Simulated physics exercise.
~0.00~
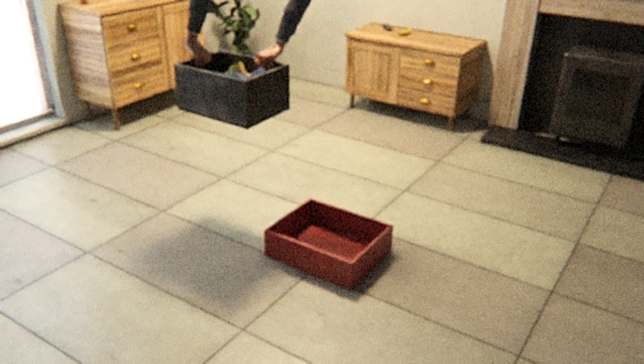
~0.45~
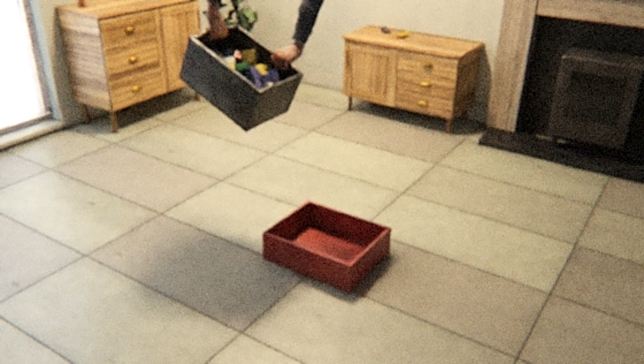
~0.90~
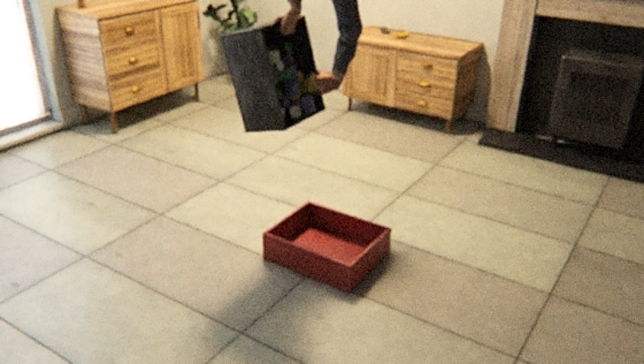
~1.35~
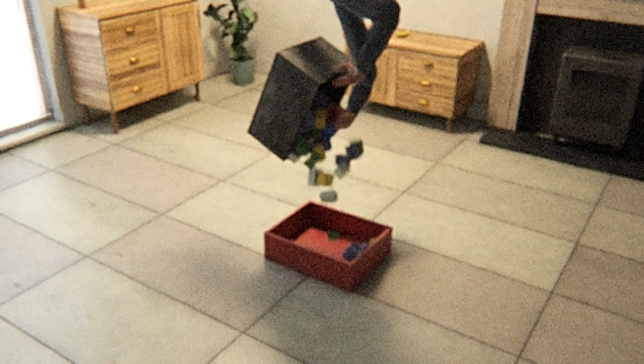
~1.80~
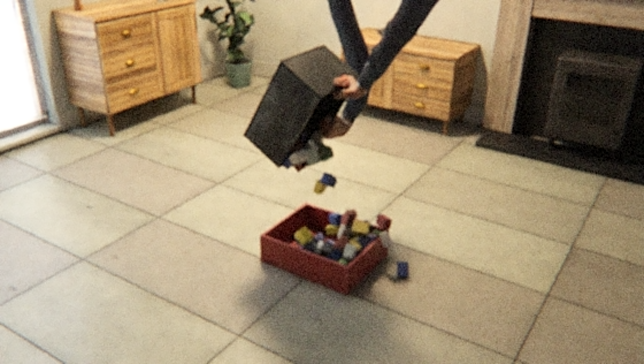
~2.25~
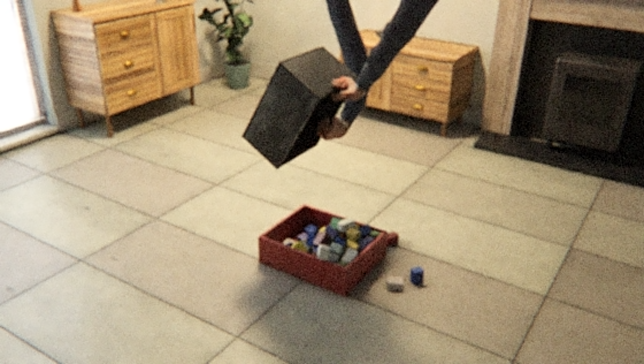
We see two hands hold a black box above a red carton on a tiled floor, then tip it steeply to the right so that colourful toy bricks tumble out, filling the carton, while a couple come to lie on the floor beside it.
